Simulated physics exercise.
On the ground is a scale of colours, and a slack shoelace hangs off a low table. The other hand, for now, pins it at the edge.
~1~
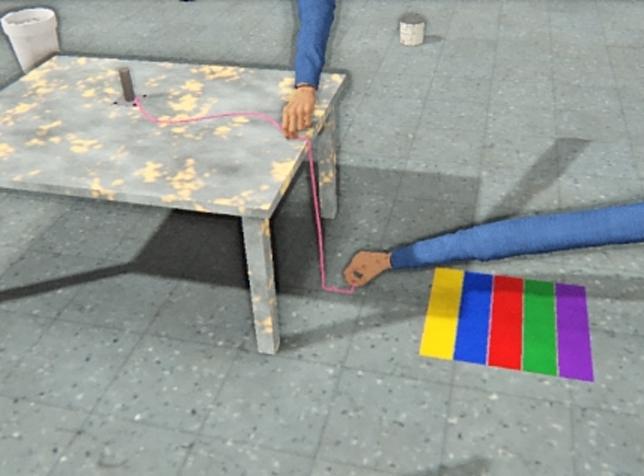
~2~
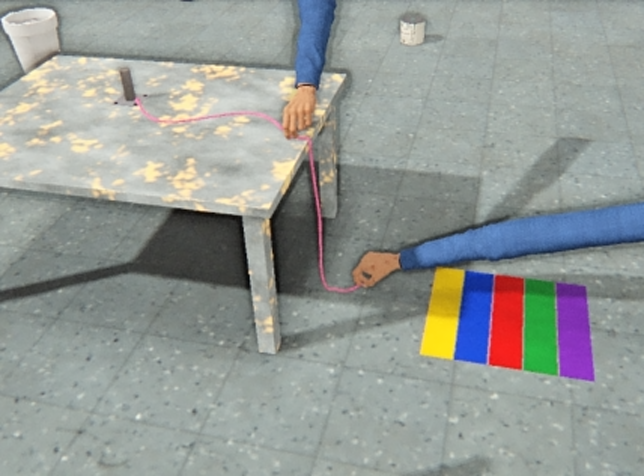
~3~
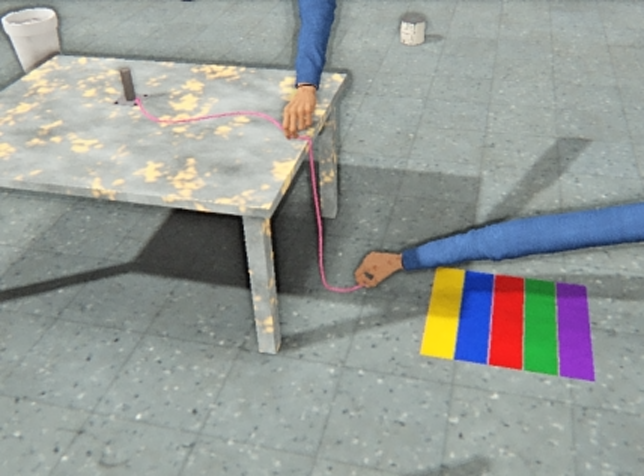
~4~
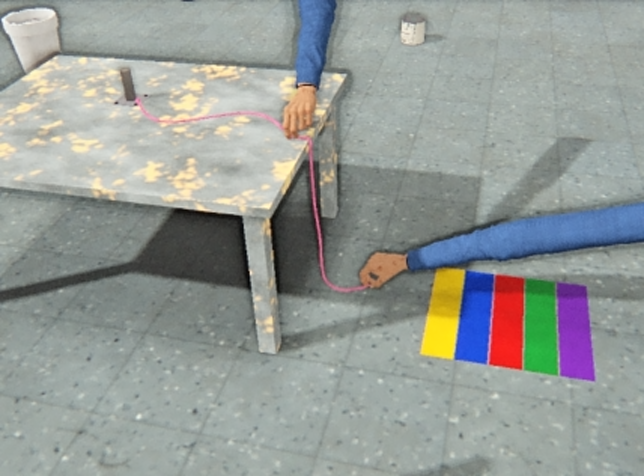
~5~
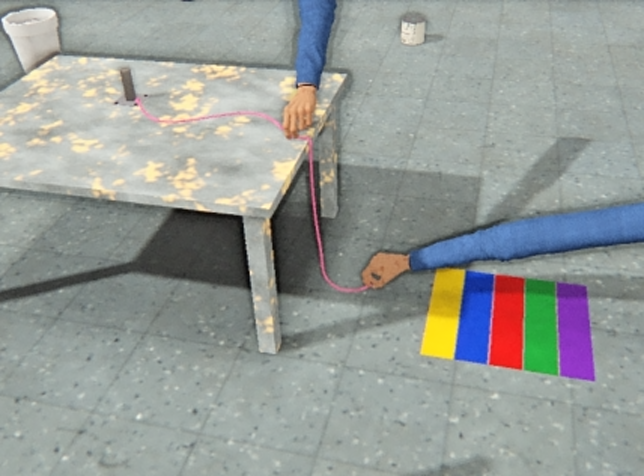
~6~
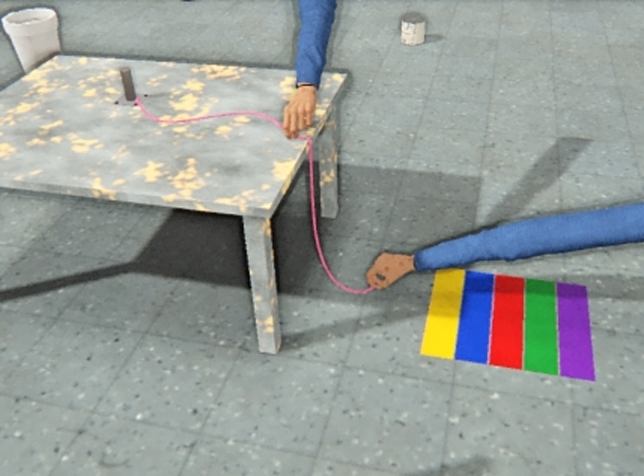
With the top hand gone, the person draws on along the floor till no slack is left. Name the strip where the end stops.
Red.
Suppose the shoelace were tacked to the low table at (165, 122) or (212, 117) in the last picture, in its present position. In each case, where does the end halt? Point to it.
Estimated pixels: (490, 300), then (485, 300).
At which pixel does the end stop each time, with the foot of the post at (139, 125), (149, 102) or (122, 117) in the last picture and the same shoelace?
Try by try, around (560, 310), (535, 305) and (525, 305).
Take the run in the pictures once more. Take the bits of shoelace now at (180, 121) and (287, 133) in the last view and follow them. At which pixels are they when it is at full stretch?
They go to (204, 113) and to (321, 144).
Soon after, end near (443, 295); over yellow.
Then, end near (485, 301); over blue.
At full stretch, end near (510, 304); over red. The end stops over the red strip.
